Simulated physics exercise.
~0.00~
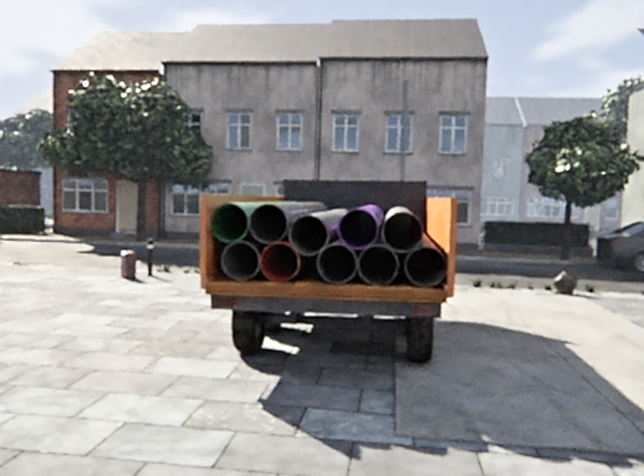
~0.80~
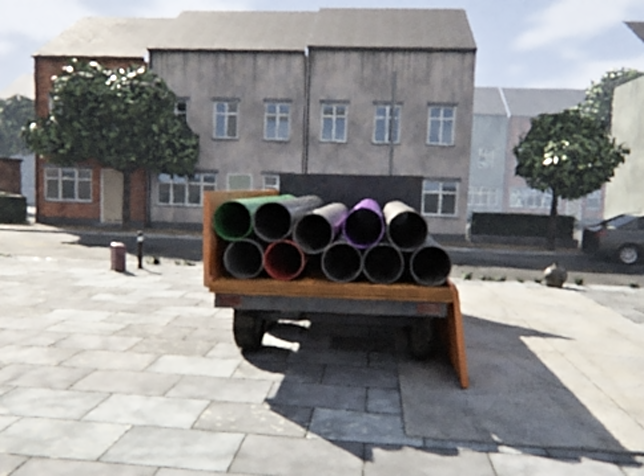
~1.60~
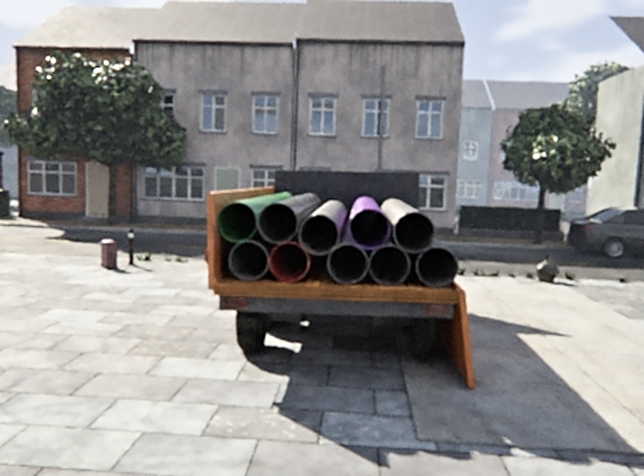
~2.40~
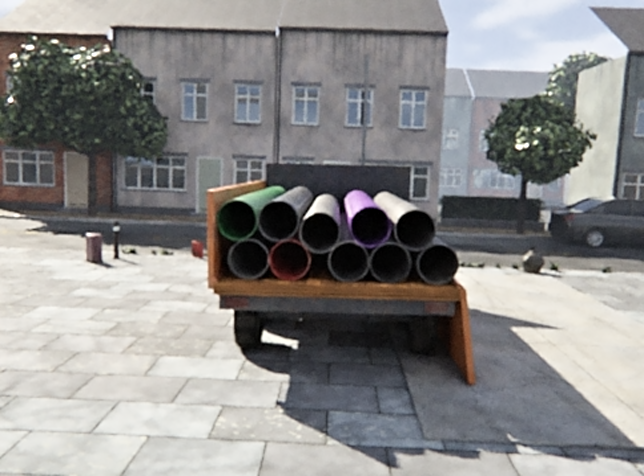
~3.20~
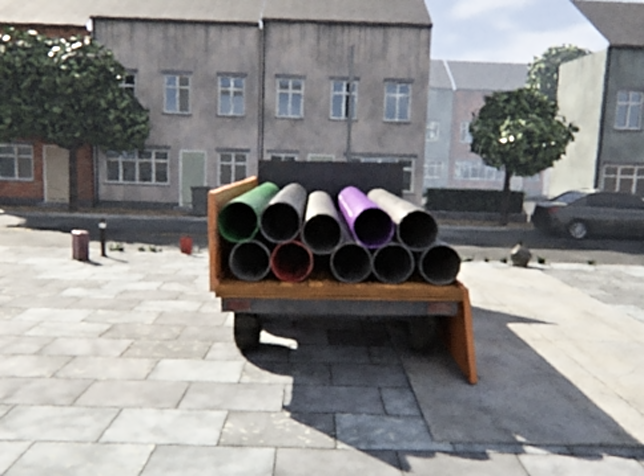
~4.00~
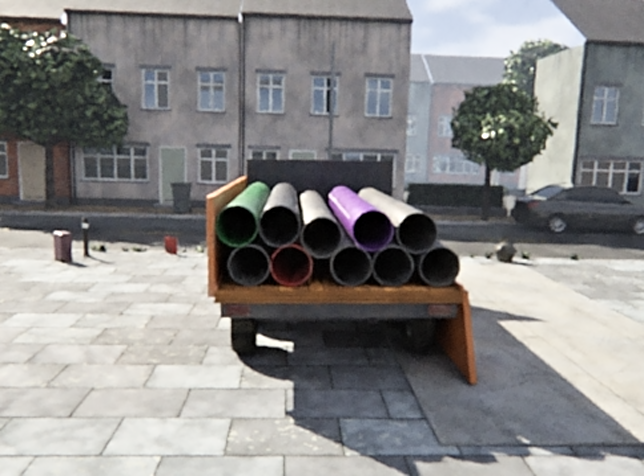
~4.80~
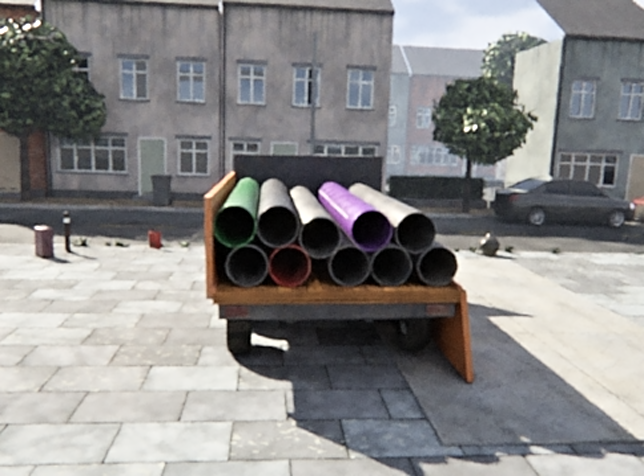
A parked trailer stacked with two rows of pipes, among them a green, a red and a purple one, had its right side board drop open, yet the pipes stayed piled on the deck as the view drifted slowly sideways.
